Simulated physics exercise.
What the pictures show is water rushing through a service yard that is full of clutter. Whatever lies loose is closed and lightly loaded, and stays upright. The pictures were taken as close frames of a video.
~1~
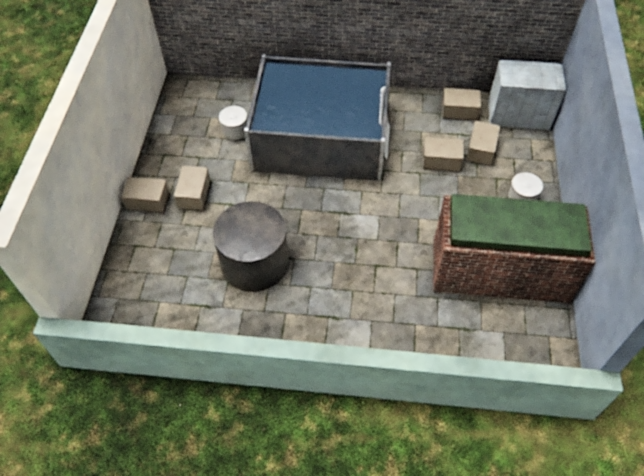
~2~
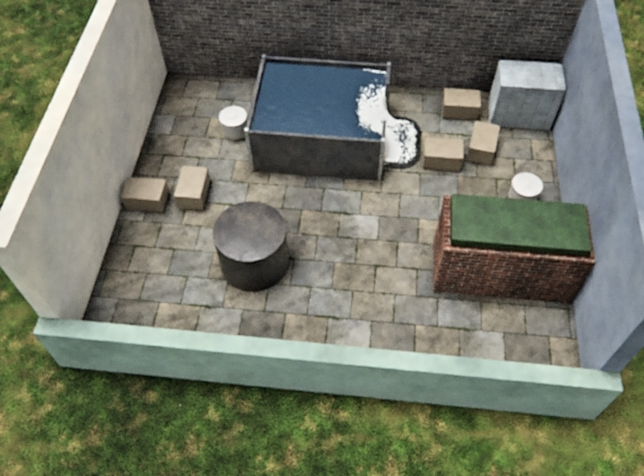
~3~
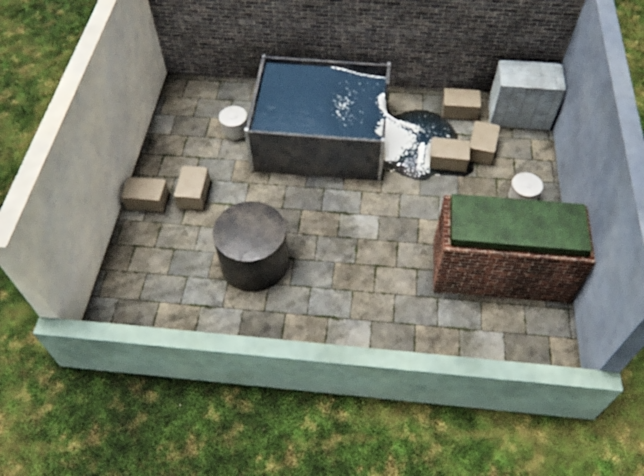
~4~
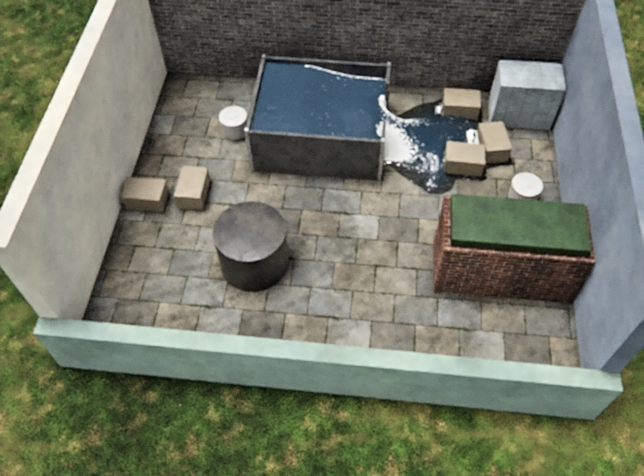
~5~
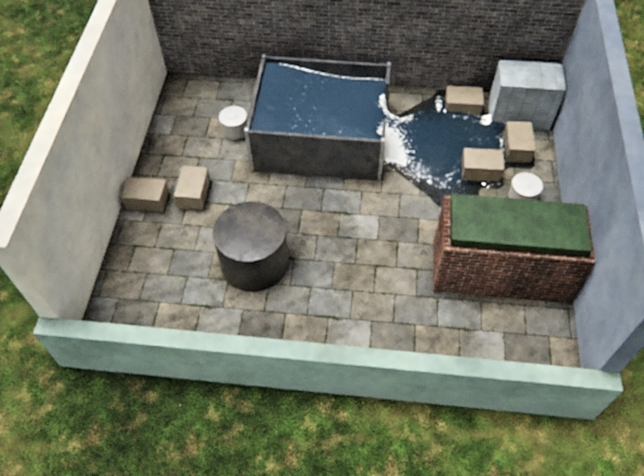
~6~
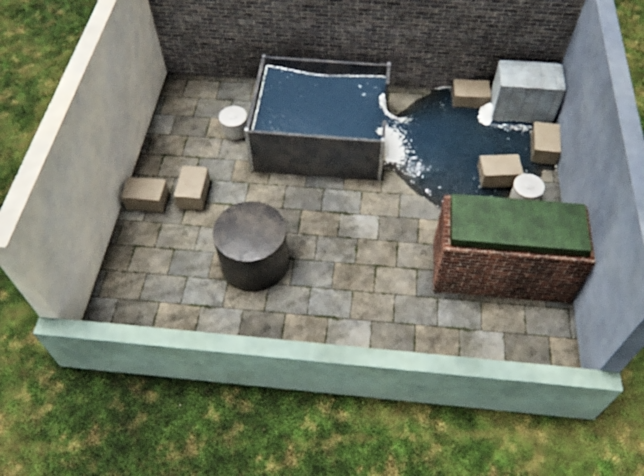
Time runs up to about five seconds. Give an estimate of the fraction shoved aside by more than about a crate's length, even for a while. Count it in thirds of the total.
Out of the total, one to two thirds.
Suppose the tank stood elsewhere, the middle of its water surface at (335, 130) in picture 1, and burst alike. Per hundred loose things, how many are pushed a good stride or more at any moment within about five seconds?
Close to 40 %.
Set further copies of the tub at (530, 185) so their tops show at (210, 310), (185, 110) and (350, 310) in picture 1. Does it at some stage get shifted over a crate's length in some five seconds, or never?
The first sits tight, the second sits tight and the third sits tight.
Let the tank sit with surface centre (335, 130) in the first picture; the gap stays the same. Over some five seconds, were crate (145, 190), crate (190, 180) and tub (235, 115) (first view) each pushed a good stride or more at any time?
The three, one by one: Short of that, short of that and short of that.
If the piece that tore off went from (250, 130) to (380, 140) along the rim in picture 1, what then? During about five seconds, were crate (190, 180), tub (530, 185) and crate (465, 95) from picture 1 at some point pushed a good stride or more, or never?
In turn: Yes, short of that, short of that.
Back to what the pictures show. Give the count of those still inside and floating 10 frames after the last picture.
3 of them.
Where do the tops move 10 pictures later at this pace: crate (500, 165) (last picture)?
It ends up close to (508, 192).
A moment on, 2 of 7 are well off their spots; 3 afloat.
Next, 3 of 7 are well off their spots; 3 afloat.
Later, 4 of 7 are well off their spots; 4 afloat.
In the end, 4 of 7 are well off their spots, and 4 have been at some point; 5 afloat.
